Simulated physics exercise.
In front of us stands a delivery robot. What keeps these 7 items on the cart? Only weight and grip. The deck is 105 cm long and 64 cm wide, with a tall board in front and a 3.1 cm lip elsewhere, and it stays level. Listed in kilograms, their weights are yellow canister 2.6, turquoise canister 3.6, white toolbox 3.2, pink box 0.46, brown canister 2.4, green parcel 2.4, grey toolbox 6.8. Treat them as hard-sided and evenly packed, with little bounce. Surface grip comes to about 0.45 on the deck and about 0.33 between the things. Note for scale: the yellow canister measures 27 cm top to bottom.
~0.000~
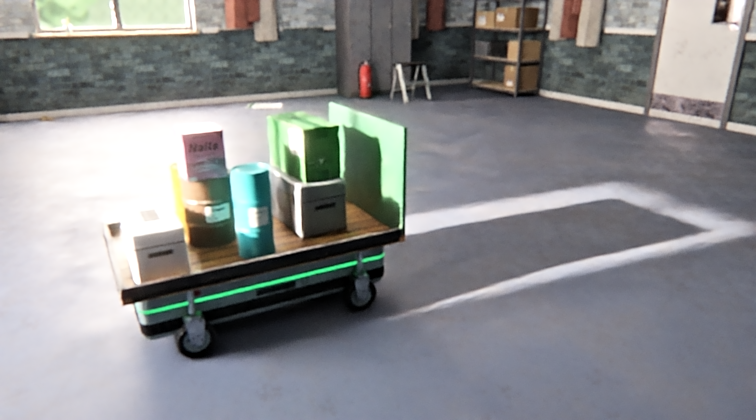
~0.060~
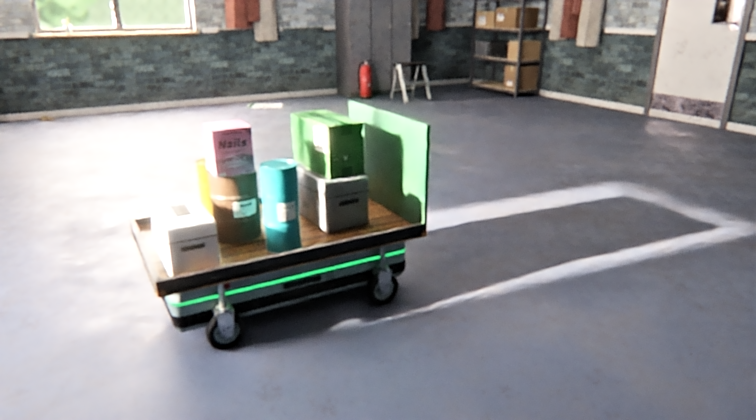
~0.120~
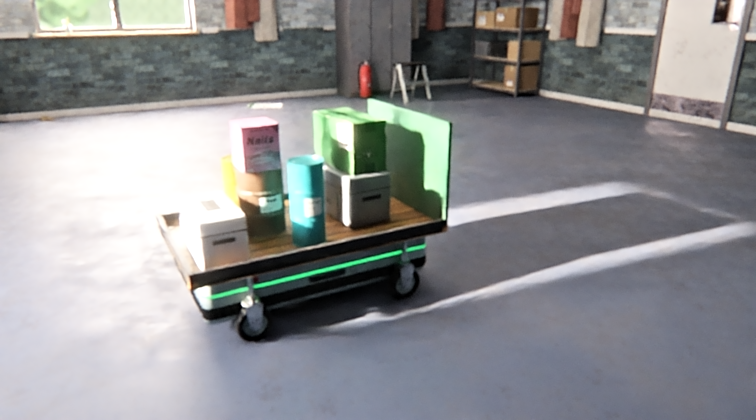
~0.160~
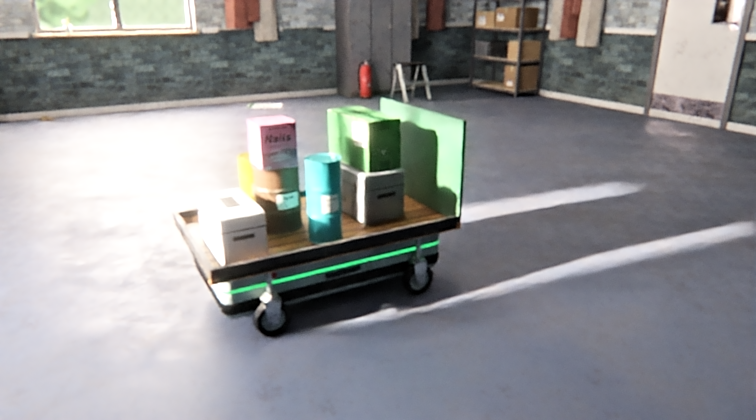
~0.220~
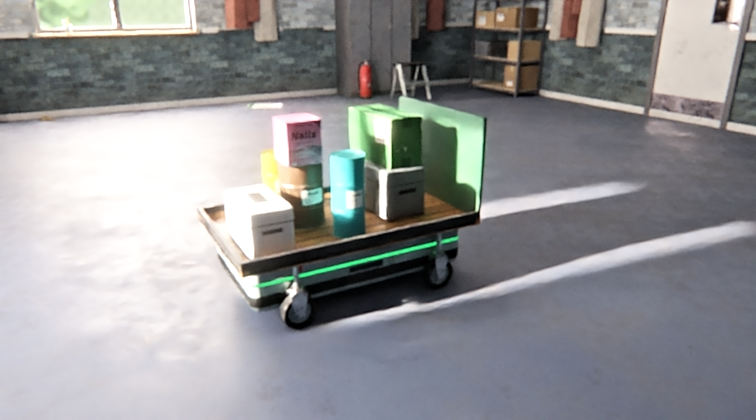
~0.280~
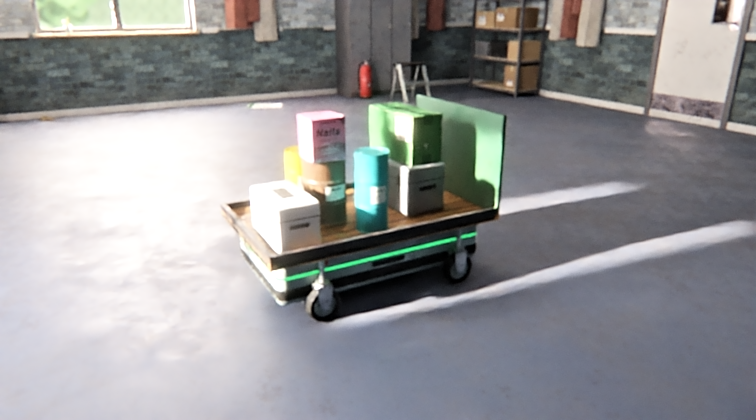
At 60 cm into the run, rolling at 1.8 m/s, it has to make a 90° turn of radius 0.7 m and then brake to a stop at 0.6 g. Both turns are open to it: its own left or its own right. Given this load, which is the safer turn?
The left-side route is the kinder one.
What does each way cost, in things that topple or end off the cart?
Steering left costs 3, steering right costs 4.
Turning left. At 0.78 s, cart 140 cm along, turned 54°; turquoise canister and green parcel now off the cart; yellow canister moved 4 cm near (384, 148); pink box 8° off upright.
After 1.18 s, cart 211 cm along, turned 90°; pink box now off the cart; yellow canister moved 4 cm near (339, 128); brown canister moved 18 cm.
In the end (1.9 s), off the cart, turquoise canister, pink box and green parcel; not toppled but over 10 cm from the start, yellow canister, brown canister and grey toolbox; the last one under 10 cm from the start. In the last view, yellow canister near (324, 121).
Turning right instead, yellow canister, turquoise canister, pink box and green parcel tipped over or off the cart, 4 of 7 in all.
